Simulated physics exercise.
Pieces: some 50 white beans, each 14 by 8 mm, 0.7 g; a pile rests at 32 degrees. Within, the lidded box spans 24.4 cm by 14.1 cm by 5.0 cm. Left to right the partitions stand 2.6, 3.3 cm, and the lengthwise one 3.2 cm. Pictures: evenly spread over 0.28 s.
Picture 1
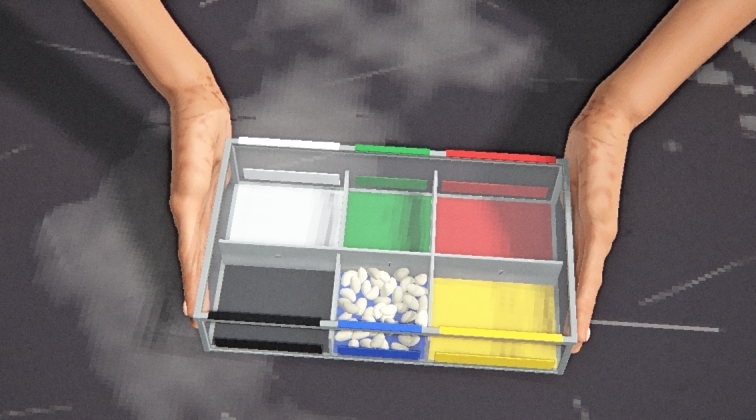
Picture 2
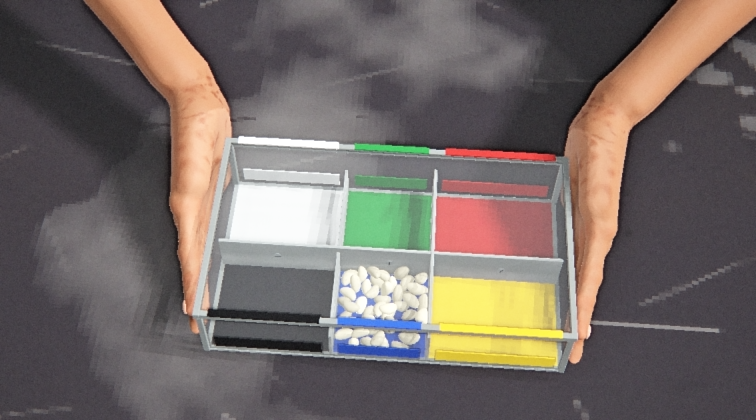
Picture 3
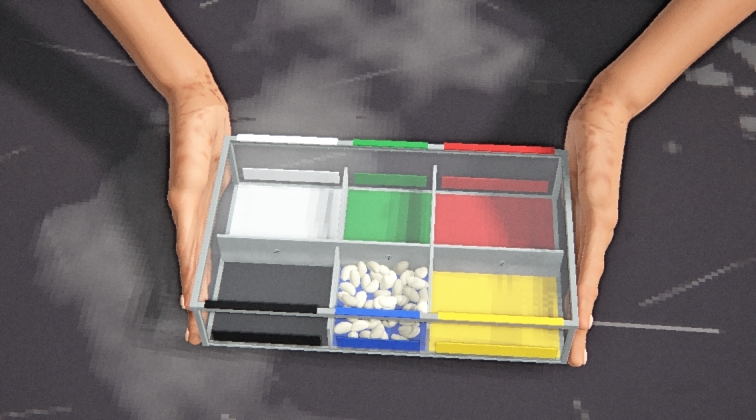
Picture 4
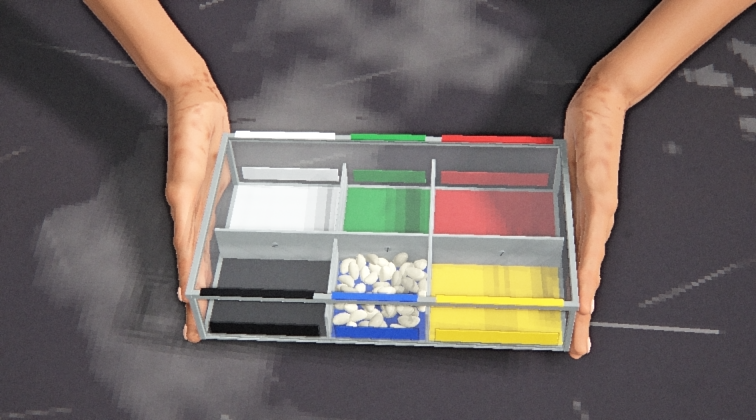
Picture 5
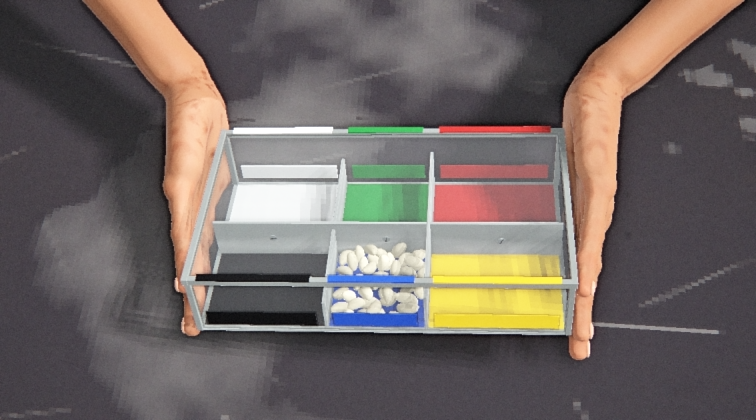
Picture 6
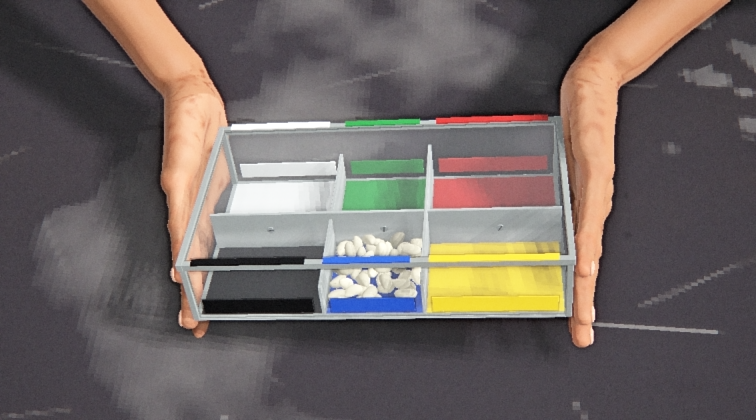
A clear box with six coloured compartments, held at both ends by two hands, gradually tilted backward as its front edge rose, while the white beans stayed piled in the blue front-middle section.
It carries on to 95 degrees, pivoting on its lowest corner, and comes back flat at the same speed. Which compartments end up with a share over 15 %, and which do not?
Red not over, blue over, green not over, yellow not over, white over, black not over.
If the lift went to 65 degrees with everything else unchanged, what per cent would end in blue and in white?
Blue: 100; white: 0 (per cent).
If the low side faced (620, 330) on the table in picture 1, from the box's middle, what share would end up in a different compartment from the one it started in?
My best guess is some 55 per cent.
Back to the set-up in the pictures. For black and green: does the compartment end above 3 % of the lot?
For black, it does not; for green, it does.
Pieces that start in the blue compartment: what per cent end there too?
Around 40 percent stays put.
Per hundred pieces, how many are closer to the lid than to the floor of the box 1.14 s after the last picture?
About 50 per cent.
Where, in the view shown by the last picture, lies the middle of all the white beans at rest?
Look around (298, 218) in the last picture.
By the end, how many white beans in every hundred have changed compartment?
I'd put it at about 60 per cent.
Then, 1.14 s after the last picture, tilt 95 degrees; blue 85 %, green 5 %, white 10 %, black 5 %.
Then, 1.89 s after the last picture, tilt 42 degrees; blue 40 %, green 5 %, white 55 %.
Then, 2.67 s after the last picture, tilt 0 degrees; blue 40 %, green 5 %, white 55 %.
In the end, red 0 %, blue 40 %, green 5 %, yellow 0 %, white 55 %, black 0 %.
